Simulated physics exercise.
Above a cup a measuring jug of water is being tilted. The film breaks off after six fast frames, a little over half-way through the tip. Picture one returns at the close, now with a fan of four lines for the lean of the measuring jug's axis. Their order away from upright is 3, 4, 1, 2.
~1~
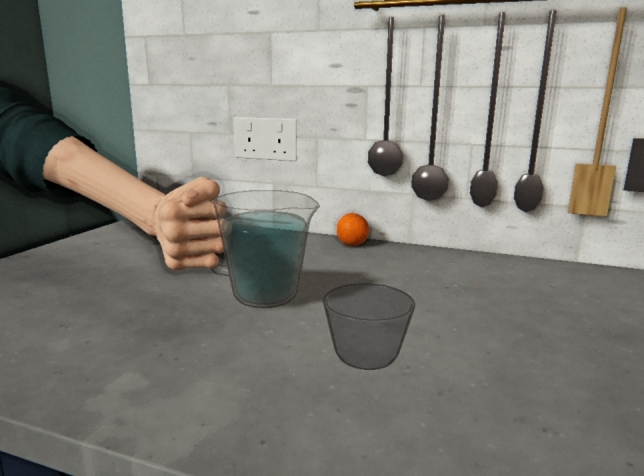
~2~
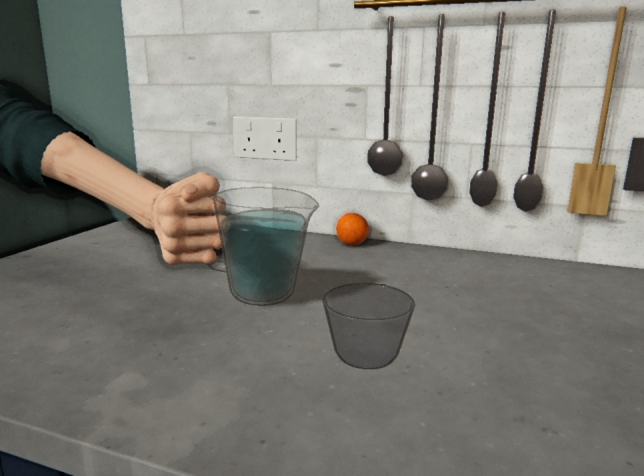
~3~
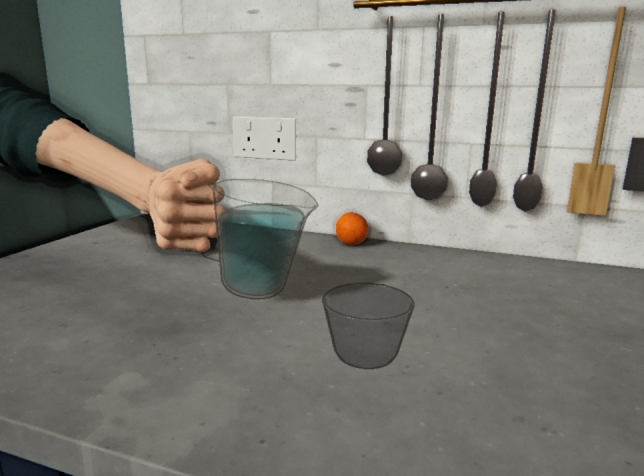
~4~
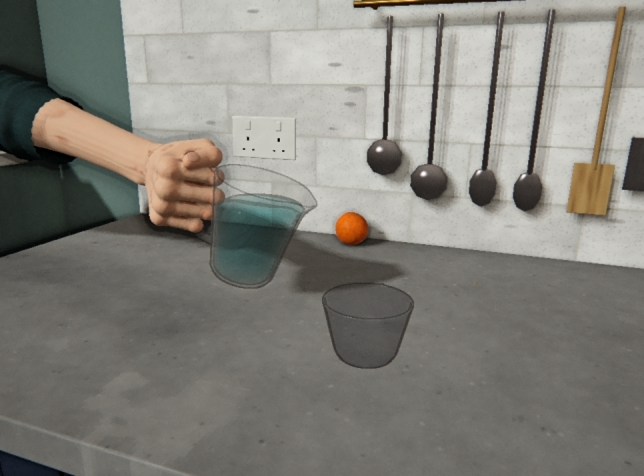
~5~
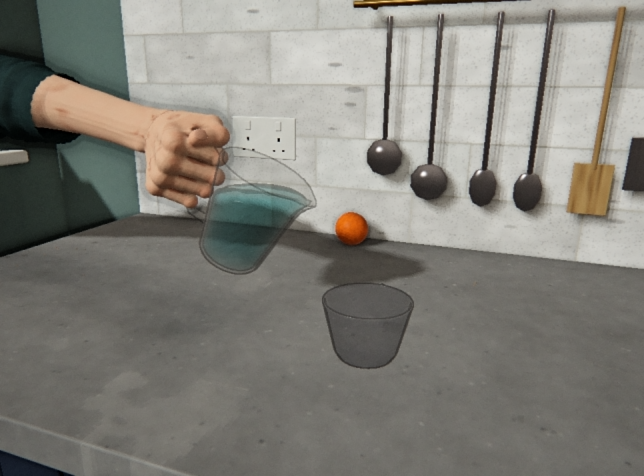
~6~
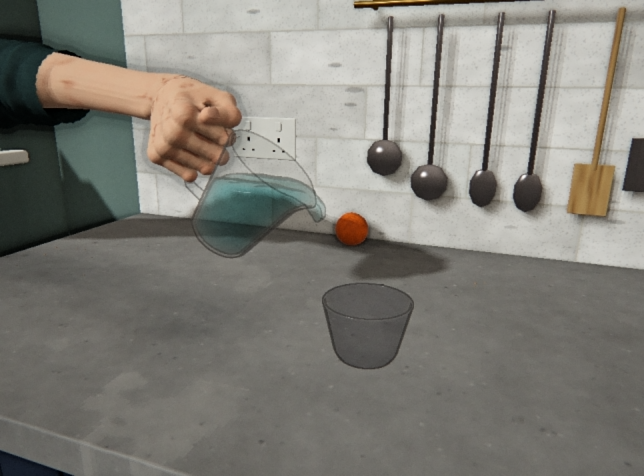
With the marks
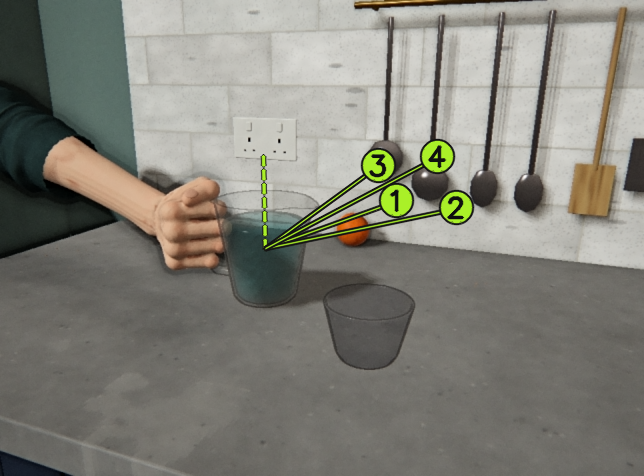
A hand in a dark green sleeve, reaching in from the left, lifts a clear jug of teal water and tilts it steadily to the right until water reaches the spout and starts over the lip. An empty clear cup stands on the grey worktop to its right, with an orange ball-like object behind. The fixed, slightly raised view shows a kitchen with white wall tiles, a socket and hanging utensils.
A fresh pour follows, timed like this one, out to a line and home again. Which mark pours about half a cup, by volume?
Tilt 3 does it best.
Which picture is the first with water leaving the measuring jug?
Picture 6.
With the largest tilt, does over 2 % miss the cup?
Yes, it does.
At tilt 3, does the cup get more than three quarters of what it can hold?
No, less.
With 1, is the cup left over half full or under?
Over half.
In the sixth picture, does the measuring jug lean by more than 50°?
No, it does not.
In lime, 1 at (381, 207); 2 at (440, 212); 3 at (364, 176); 4 at (422, 165).
If 1 is chosen, the cup ends with about 87 % of what it can hold; 7 % of the water is spilt.
If 2 is chosen, the cup ends with about 77 % of what it can hold; 27 % of the water is spilt.
If 3 is chosen, the cup ends with about 49 % of what it can hold; 3 % of the water is spilt.
If 4 is chosen, the cup ends with about 67 % of what it can hold; 5 % of the water is spilt.
